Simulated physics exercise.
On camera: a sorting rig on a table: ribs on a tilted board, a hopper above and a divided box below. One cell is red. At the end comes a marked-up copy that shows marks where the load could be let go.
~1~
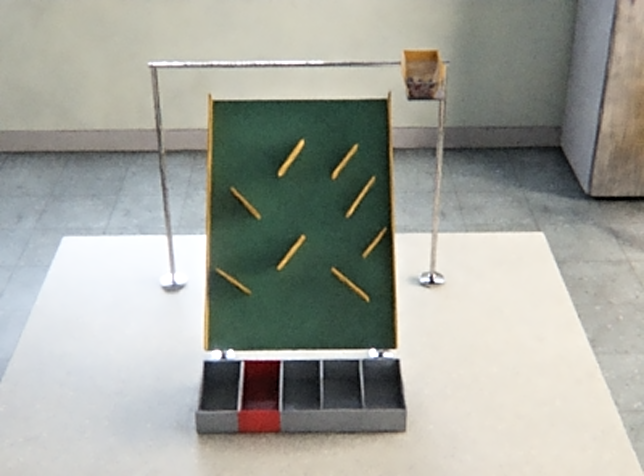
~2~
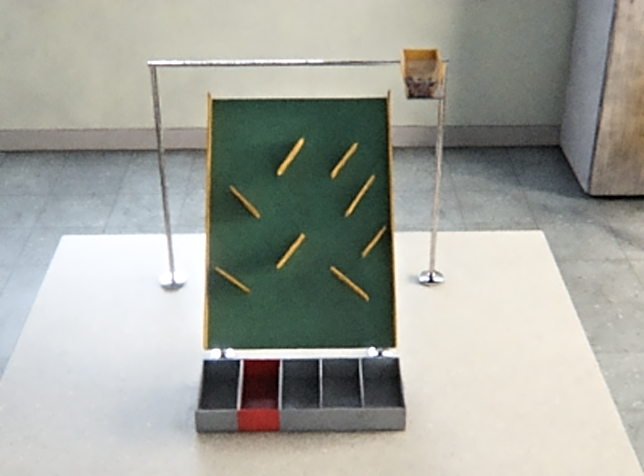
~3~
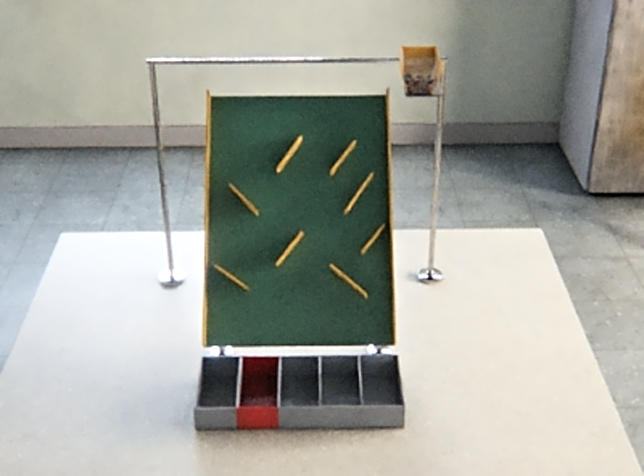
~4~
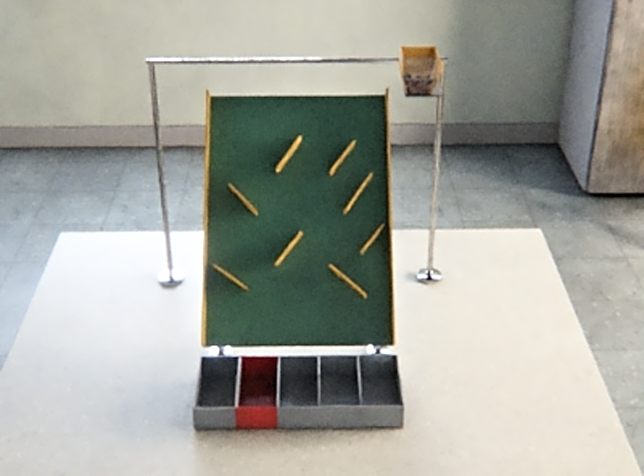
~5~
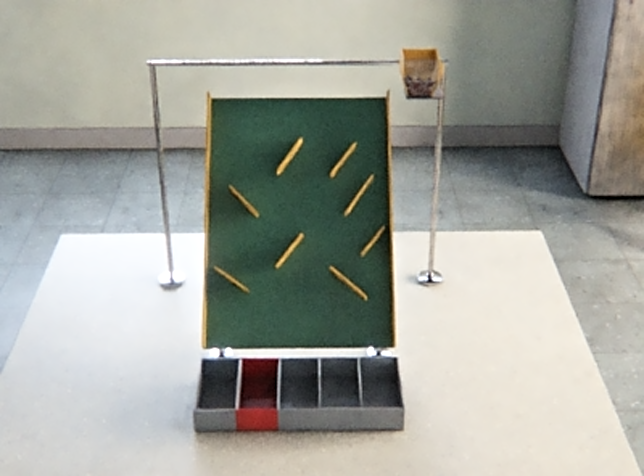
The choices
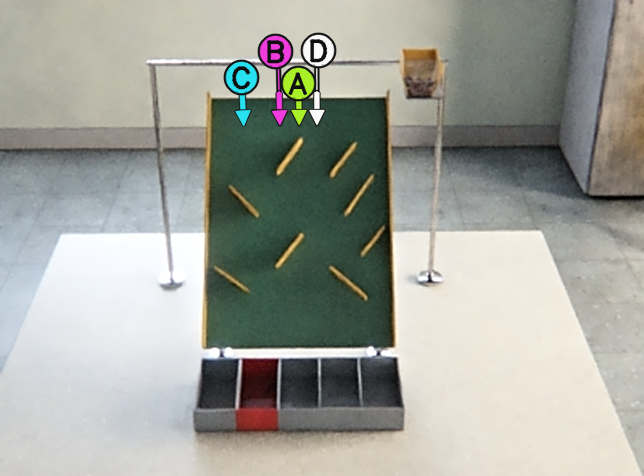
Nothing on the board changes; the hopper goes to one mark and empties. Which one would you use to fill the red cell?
The answer is mark B.
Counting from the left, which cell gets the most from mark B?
It is the second one.
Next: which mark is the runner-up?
Mark C.
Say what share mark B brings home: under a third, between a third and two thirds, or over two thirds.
It is over two thirds.
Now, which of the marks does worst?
It is D.
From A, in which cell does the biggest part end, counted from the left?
The second from the left.
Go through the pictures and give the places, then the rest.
Hopper near (419, 92), kidney beans, door shut, in the first frame.
Ribs (278, 172) to (302, 138), (332, 175) to (356, 143), (230, 186) to (258, 214), in the second frame.
Ribs (345, 211) to (373, 173), (276, 264) to (302, 231), (362, 252) to (385, 224), in the third frame.
Ribs (214, 265) to (248, 289), (330, 265) to (366, 295), in the fourth frame.
Red cell near (257, 418), number 2 of 5 from the left, in the fifth frame.
On the marked copy, mark A meets the board at (299, 119); mark B meets the board at (279, 119); mark C meets the board at (243, 120); mark D meets the board at (317, 119).
With A, close to half in the red cell, close to half in other cells.
With B, all but a few in the red cell, a small share in other cells.
With C, the bulk in the red cell, a small share in other cells, a small share held on the board.
With D, a small share in the red cell, the bulk in other cells.
